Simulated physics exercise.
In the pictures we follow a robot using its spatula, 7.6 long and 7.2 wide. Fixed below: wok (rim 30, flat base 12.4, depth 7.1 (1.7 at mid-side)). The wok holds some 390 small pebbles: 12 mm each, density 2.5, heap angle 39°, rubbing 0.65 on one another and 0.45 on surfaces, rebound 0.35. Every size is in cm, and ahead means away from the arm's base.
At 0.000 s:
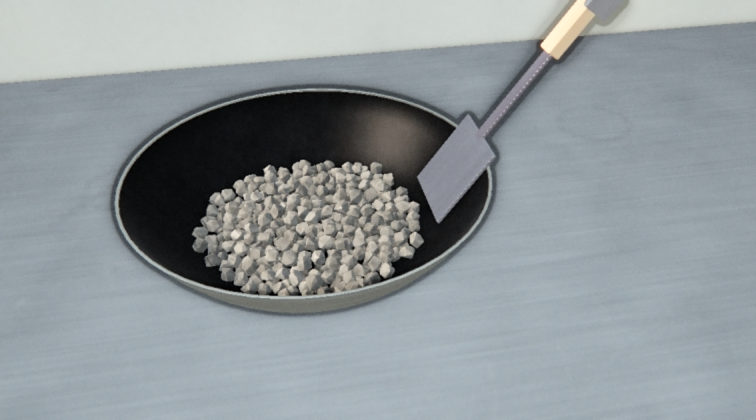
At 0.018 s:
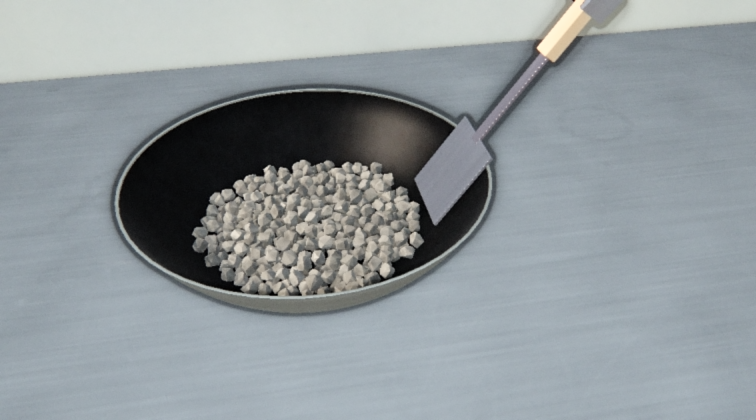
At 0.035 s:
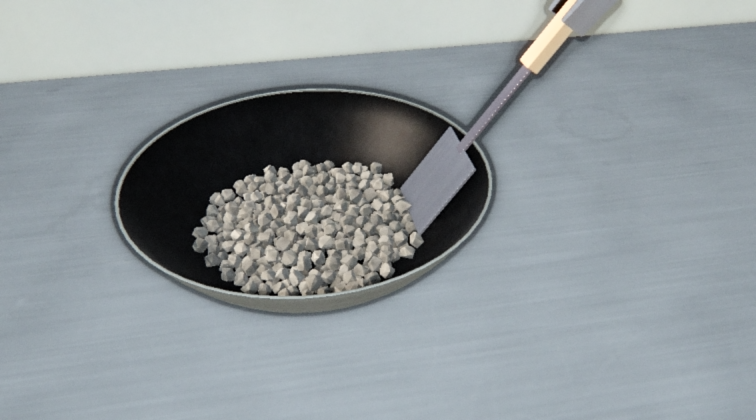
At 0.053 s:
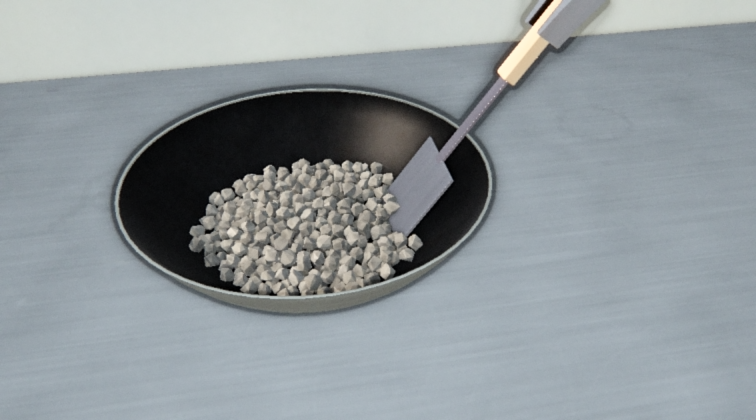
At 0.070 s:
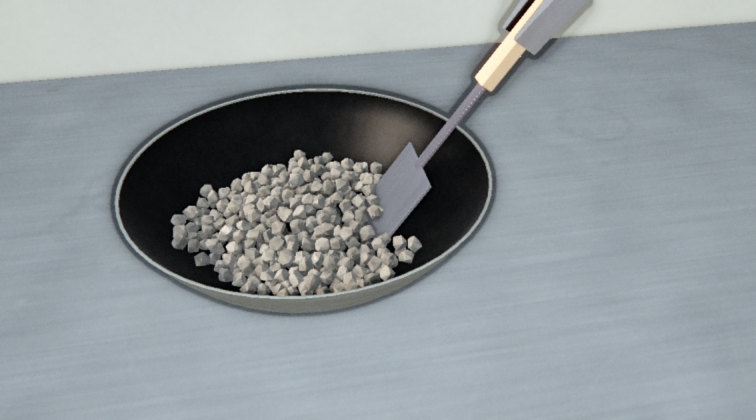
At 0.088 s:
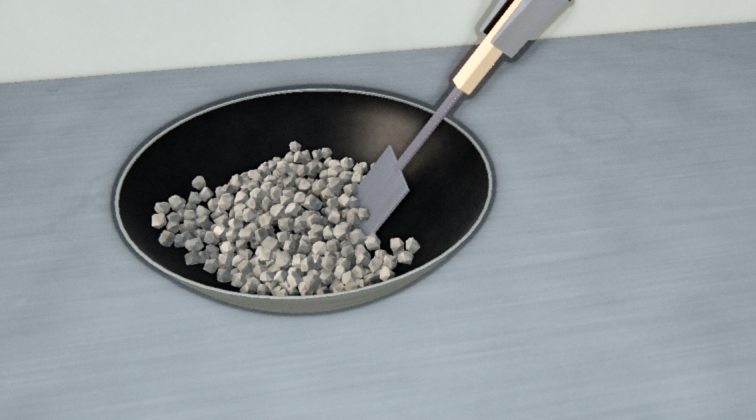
On a blue-grey, faintly streaked surface with a pale wall behind, a fixed camera looks down at an angle. A black wok with a light rim holds a heap of small grey pebbles, and a grey spatula with a cream section on its handle slants in from the upper right. The spatula moves down and left into the pebbles, pushing some leftward across the wok while a few remain at right.
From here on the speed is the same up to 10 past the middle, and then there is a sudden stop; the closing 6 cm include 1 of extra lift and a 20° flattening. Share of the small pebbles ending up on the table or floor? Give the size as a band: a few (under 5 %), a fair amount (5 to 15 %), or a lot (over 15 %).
A lot, over 15 %.
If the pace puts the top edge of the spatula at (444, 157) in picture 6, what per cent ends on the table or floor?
Expect about 5 per cent there.
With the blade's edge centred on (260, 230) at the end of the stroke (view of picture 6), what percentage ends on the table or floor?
The share ending on the table or floor is about 0 per cent.
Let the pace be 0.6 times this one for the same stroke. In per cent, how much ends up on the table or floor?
Around 10 percent would finish on the table or floor.
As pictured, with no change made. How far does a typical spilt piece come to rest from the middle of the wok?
26 cm.
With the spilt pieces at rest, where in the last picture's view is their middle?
Approximately at (23, 272).
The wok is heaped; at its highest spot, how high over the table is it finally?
7.0 cm.
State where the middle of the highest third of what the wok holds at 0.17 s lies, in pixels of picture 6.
Roughly pixel (191, 210).
After 0.13 s, sloping 54°, highest piece 7 above the table; 390 in the wok.
After 0.17 s, sloping 48°, highest piece 9 above the table; 389 in the wok, 1 on the blade or in flight.
After 0.40 s, sloping 34°, highest piece 9 above the table; 304 in the wok, 27 on the table or floor, 59 on the blade or in flight.
After 1.45 s, sloping 34°, highest piece 7 above the table; 303 in the wok, 87 on the table or floor.
In the end, 303 in the wok, 87 on the table or floor. That is 22 % on the table or floor.
